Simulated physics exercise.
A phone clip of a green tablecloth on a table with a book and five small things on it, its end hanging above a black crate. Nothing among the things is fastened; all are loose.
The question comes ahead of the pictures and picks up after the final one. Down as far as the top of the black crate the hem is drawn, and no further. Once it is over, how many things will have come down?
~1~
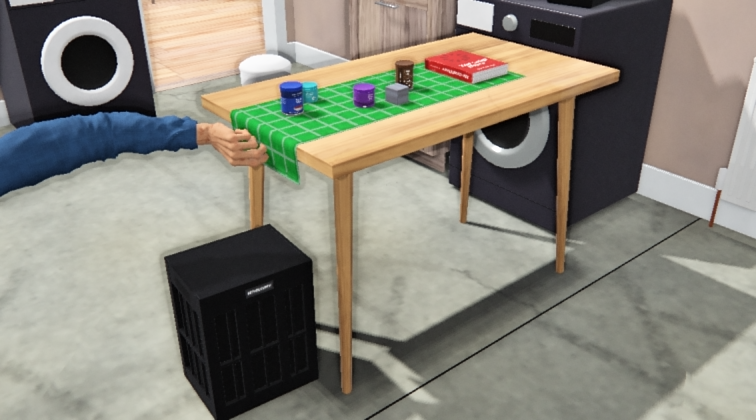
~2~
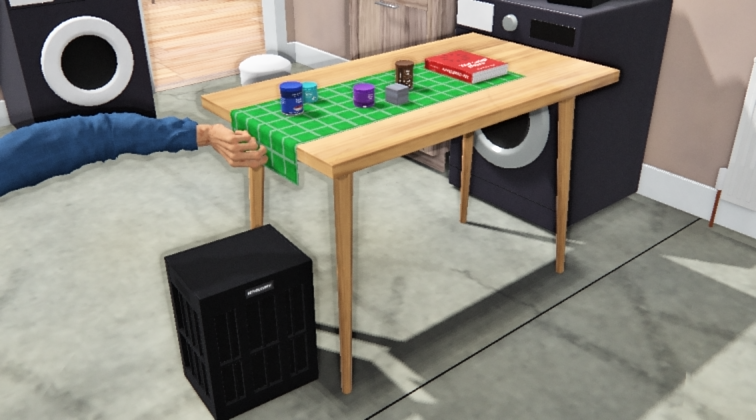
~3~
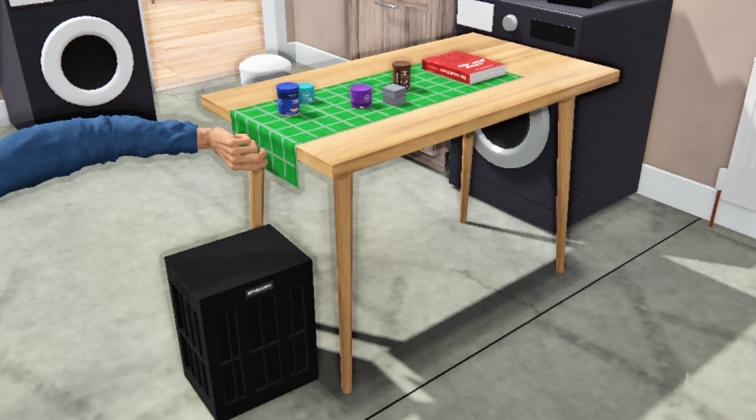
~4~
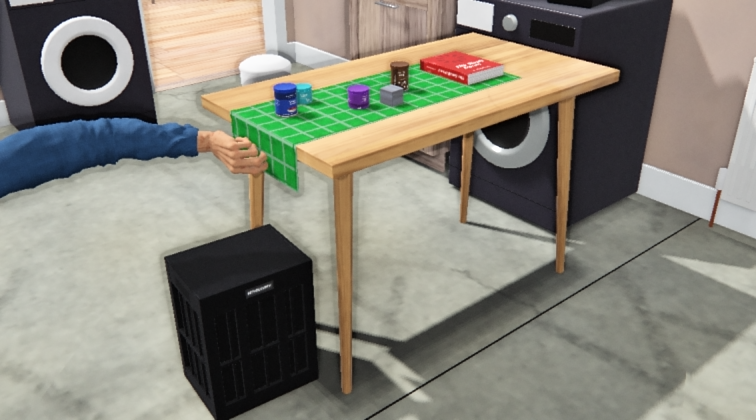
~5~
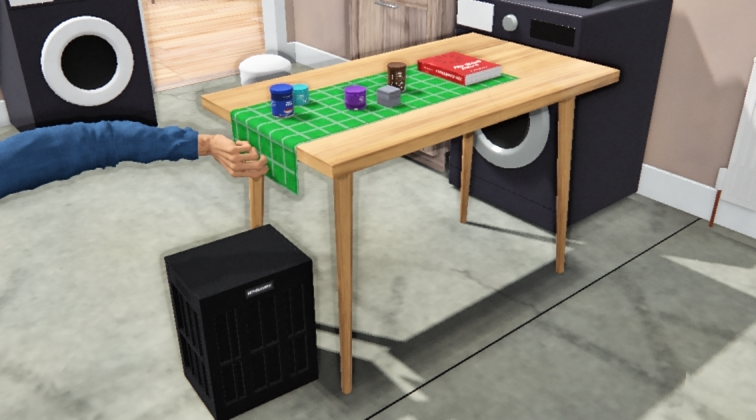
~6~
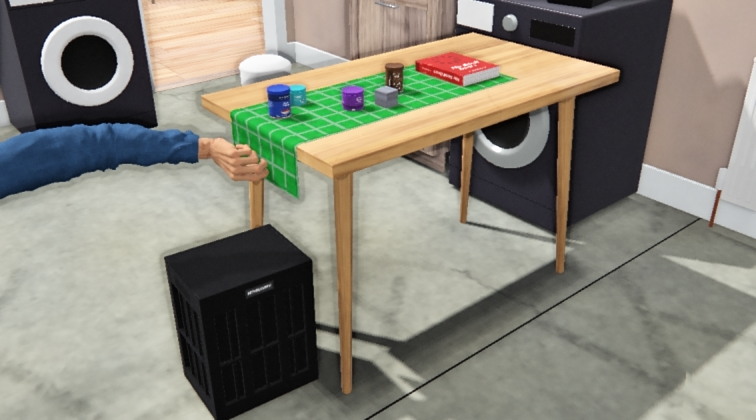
The number that drops will be two.
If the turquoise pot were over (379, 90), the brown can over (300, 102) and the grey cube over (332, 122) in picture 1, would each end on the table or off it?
Start with the turquoise pot, which is kept; next the brown can, which is lost; last the grey cube, which is lost.
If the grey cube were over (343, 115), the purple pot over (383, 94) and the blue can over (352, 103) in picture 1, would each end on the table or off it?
In the end the grey cube is no longer on top, the purple pot is still on top, and the blue can is still on top.
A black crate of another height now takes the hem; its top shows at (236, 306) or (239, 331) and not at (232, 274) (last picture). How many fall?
Count: 3, then 4.
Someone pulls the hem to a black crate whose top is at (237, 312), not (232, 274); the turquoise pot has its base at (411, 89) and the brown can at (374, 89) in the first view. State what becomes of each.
The turquoise pot ends up still on top and the brown can ends up still on top.
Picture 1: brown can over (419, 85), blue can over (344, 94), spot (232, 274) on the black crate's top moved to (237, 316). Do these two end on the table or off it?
Observed: Brown can remains seated; blue can departs.
Soon after, hem near (267, 212); blue can gone.
After that, hem on the crate; blue can and turquoise pot gone.
In the end, hem on the crate; blue can and turquoise pot gone. It carries off two.
